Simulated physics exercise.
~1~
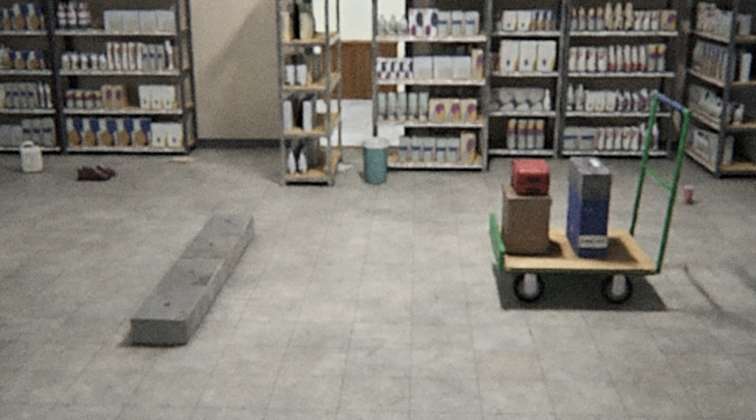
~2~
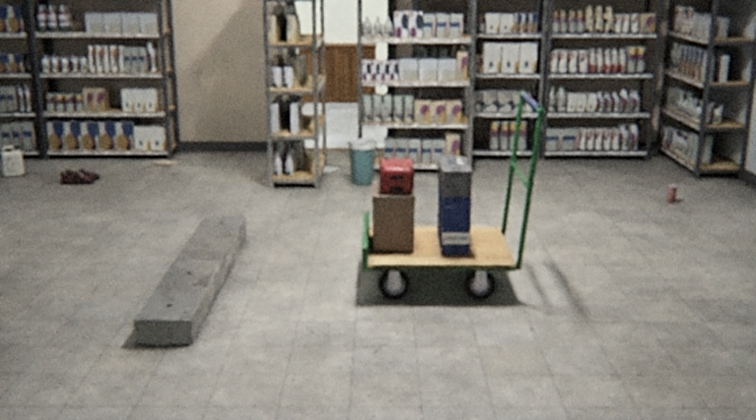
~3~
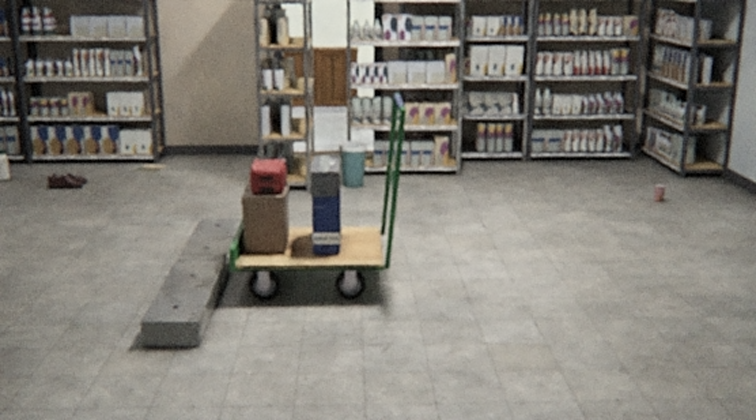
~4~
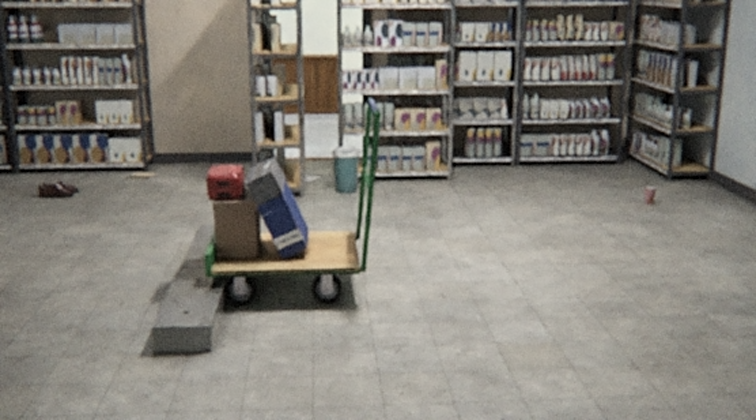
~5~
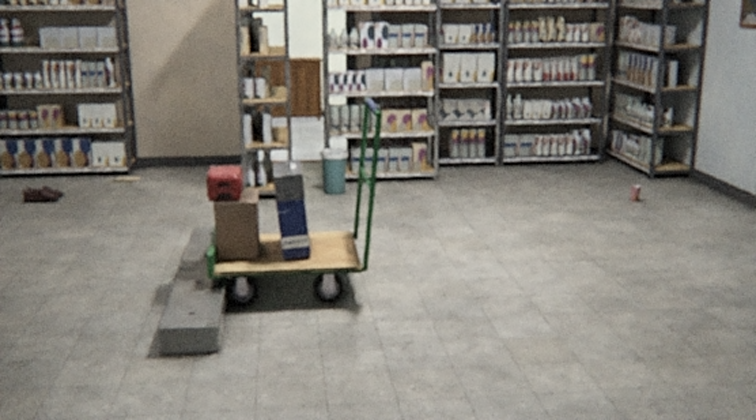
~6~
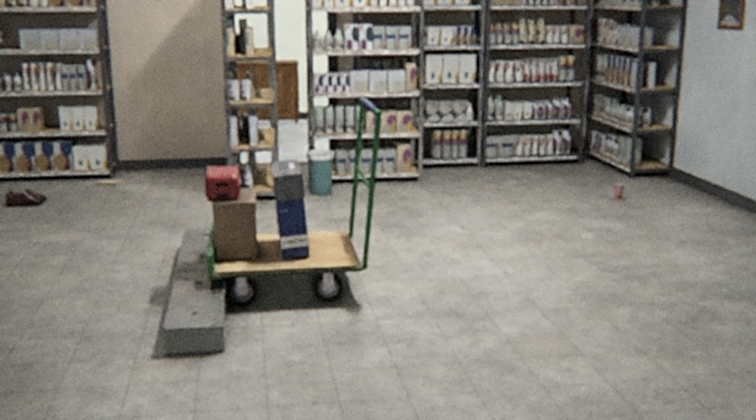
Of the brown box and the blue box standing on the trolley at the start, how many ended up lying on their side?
Neither of them ended up on its side. The blue box leaned over when the trolley stopped but rocked back, and the brown box stayed upright.
